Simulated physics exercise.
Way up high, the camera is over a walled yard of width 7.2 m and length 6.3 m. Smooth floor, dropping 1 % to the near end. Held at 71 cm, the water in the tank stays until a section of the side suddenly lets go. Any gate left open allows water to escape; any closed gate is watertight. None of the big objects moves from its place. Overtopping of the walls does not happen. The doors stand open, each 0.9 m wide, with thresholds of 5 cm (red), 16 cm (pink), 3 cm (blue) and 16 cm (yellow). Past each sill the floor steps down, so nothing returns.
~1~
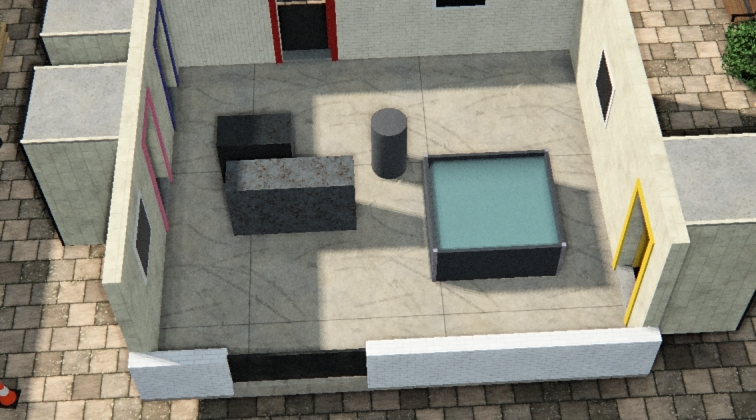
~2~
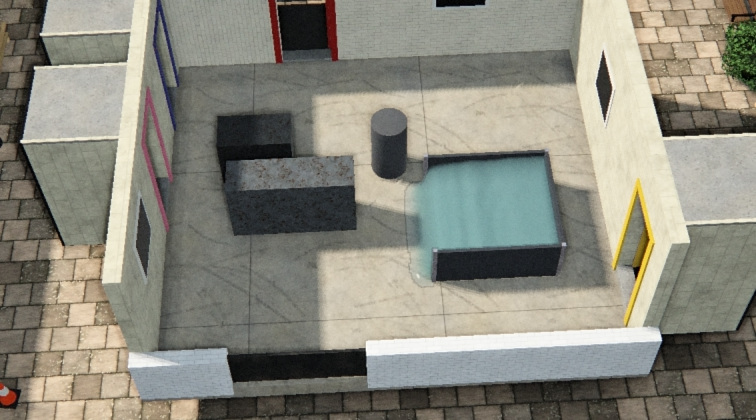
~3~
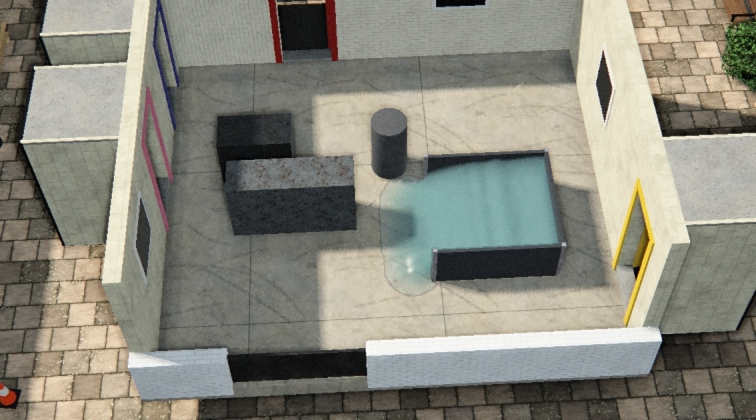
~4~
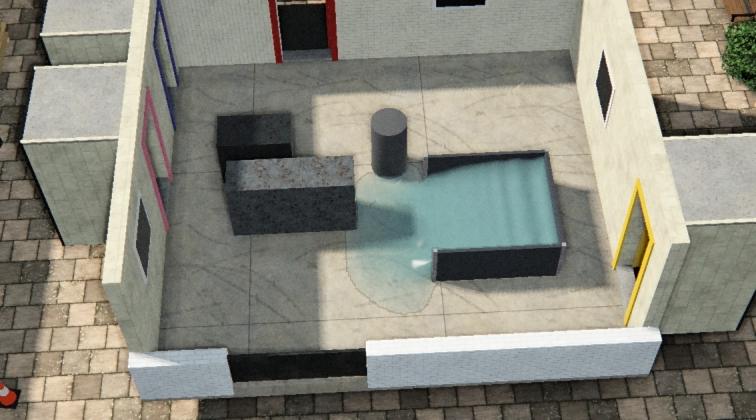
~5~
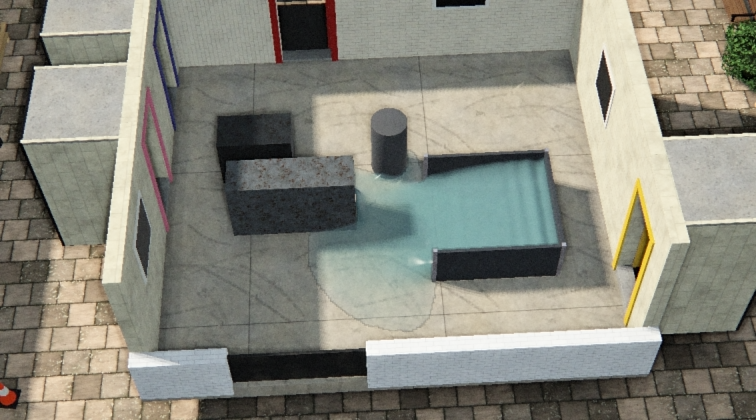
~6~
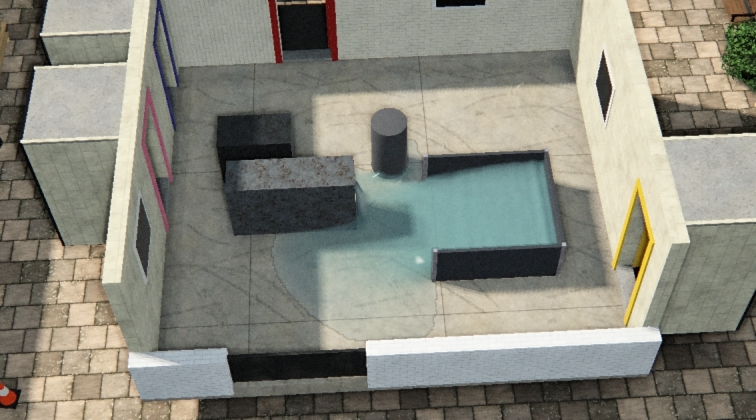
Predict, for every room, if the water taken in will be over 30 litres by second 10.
Prediction: For the red door, over 30 litres; for the pink door, not over 30 litres; for the blue door, over 30 litres; for the yellow door, not over 30 litres.
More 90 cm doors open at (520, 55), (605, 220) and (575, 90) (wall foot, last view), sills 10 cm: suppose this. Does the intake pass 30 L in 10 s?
The first one doesn't reach it, the second one doesn't reach it, and the third one doesn't reach it.
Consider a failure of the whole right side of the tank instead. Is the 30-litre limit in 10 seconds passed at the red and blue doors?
Door red stays within, door blue goes beyond.
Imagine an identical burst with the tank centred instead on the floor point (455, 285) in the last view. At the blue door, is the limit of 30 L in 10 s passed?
Lab note: Blue door, limit broken.
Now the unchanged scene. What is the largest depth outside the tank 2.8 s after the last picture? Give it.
Max around 30 cm.
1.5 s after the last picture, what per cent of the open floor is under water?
Wet share: About 50 %.
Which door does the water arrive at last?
Result: Yellow door.
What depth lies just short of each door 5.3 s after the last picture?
Depths: Red door 8 cm, pink door 10 cm, blue door 10 cm, yellow door 0 cm.
Then, 0.7 s after the last picture water covers 35 % of the floor and is deepest (44 cm) near (366, 219); red door not reached, pink door not reached, blue door not reached, yellow door not reached.
Then, 1.5 s after the last picture water covers 50 % of the floor and is deepest (50 cm) near (170, 365); red door 6 cm at the sill, 0 L in, pink door 8 cm at the sill, 0 L in, blue door not reached, yellow door not reached.
Then, 2.8 s after the last picture water covers 60 % of the floor and is deepest (30 cm) near (266, 360); red door 12 cm at the sill, 56 L in, pink door 8 cm at the sill, 0 L in, blue door 7 cm at the sill, 0 L in, yellow door not reached.
Then, 5.3 s after the last picture water covers 70 % of the floor and is deepest (16 cm) near (179, 73); red door 8 cm at the sill, 84 L in, pink door 10 cm at the sill, 1 L in, blue door 10 cm at the sill, 49 L in, yellow door not reached.
Then, 9.3 s after the last picture water covers 100 % of the floor and is deepest (10 cm) near (567, 174); red door 3 cm at the sill, 91 L in, pink door 6 cm at the sill, 1 L in, blue door 6 cm at the sill, 110 L in, yellow door 6 cm at the sill, 0 L in.
